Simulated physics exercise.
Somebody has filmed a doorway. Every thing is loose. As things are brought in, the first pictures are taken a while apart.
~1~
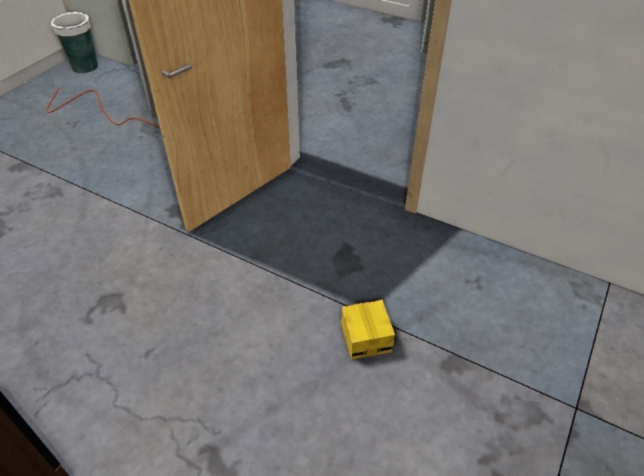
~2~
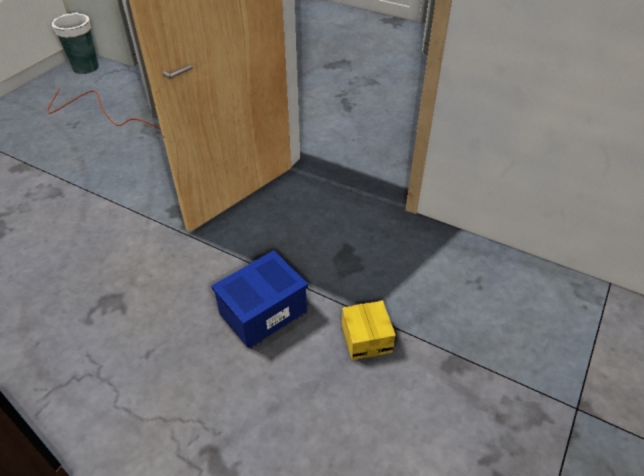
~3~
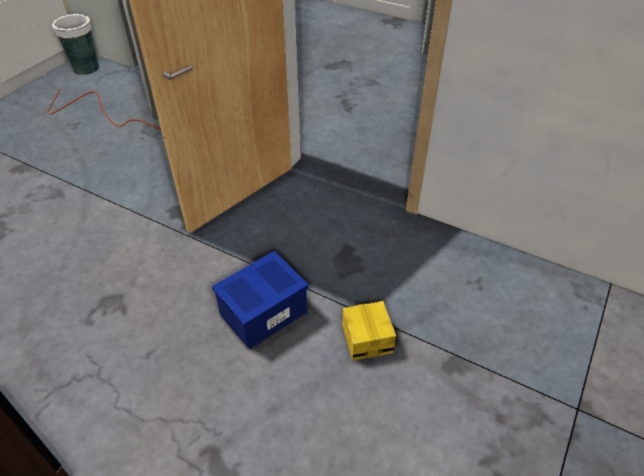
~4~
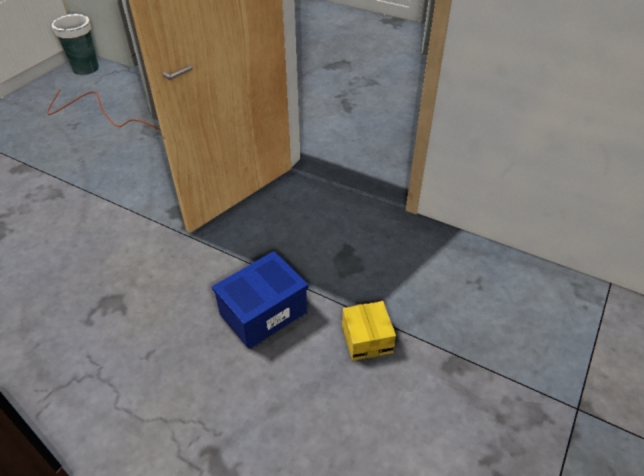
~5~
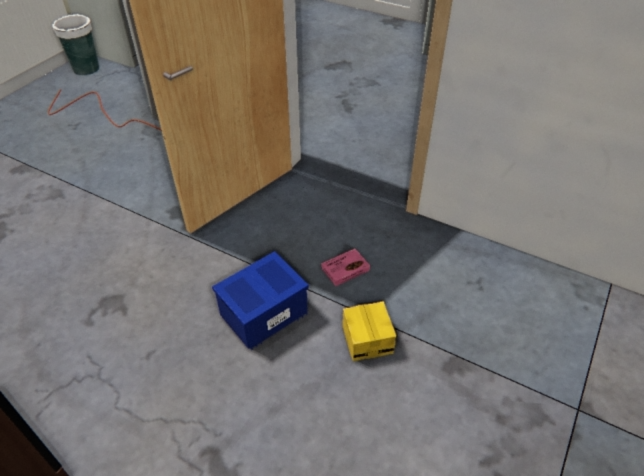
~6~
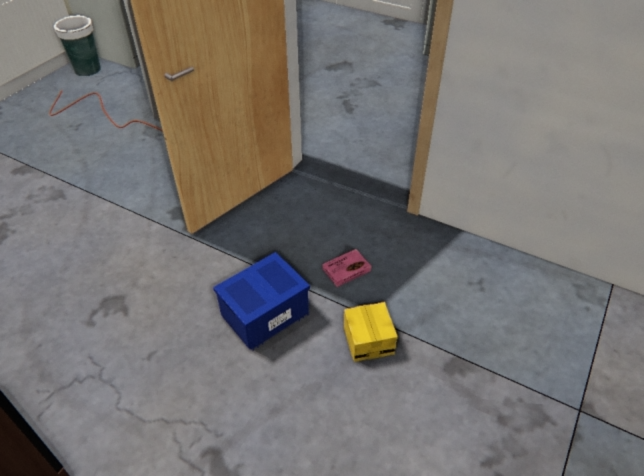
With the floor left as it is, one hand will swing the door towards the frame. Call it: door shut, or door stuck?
Door shut.
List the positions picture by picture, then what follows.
In the first frame, door wide open and still; yellow parcel (367, 330).
In the second frame, door wide open and still; yellow parcel (368, 330); blue tote (262, 299).
In the third frame, door wide open and still; yellow parcel (368, 331); blue tote (262, 300).
In the fourth frame, door wide open and still; yellow parcel (368, 331); blue tote (262, 300).
In the fifth frame, door wide open and still; yellow parcel (368, 331); blue tote (262, 300).
In the sixth frame, door wide open and still; pink packet (347, 268); yellow parcel (369, 332).
Then, 0.90 s later than the last frame, open by 71°.
Then, 1.50 s later than the last frame, open by 33°.
When it is over, open by 0°; all 3 as before. End places, in pixels of the last picture, pink packet near (347, 268).
